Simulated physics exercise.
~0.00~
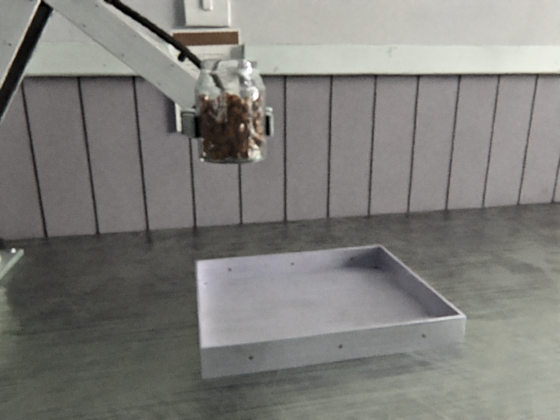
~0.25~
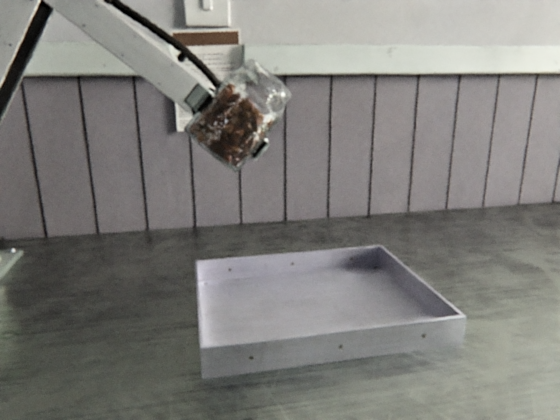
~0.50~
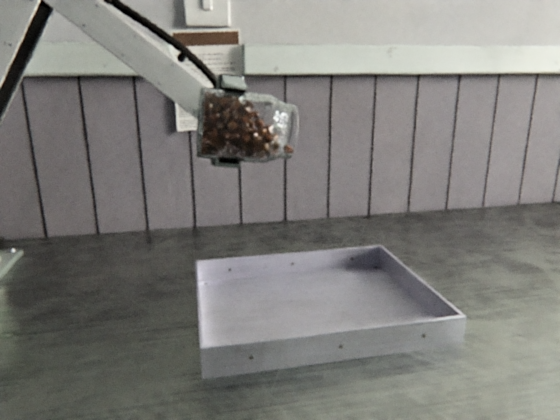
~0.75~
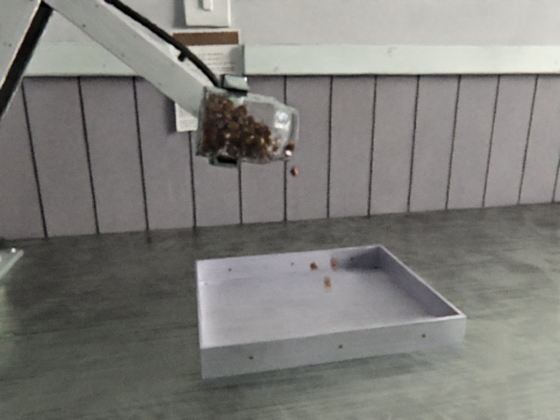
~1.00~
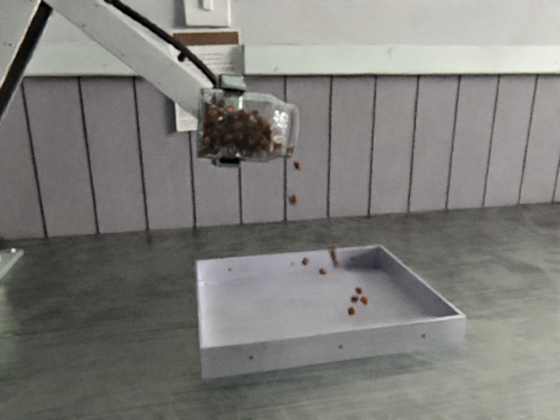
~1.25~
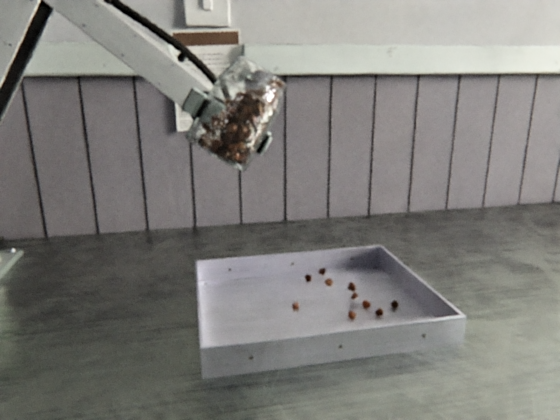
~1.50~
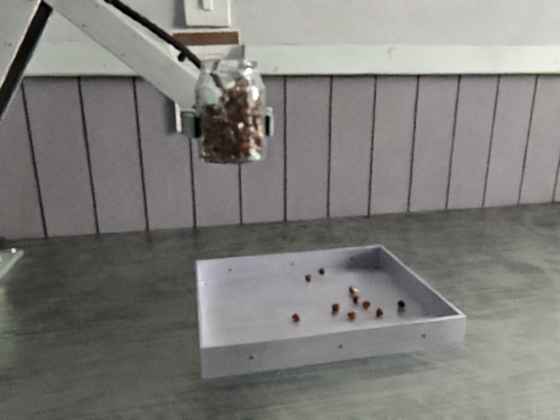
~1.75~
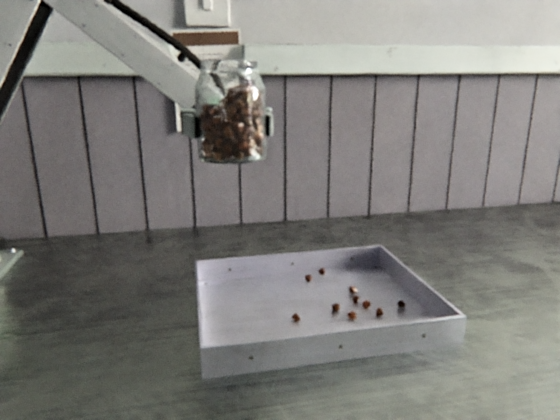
The clip shows a robot arm tipping a clear jar of brown pellets onto its side above a shallow, pale tray, where a few pellets tumble out, before it turns the jar upright again, leaving most pellets inside and a small scattering in the tray.
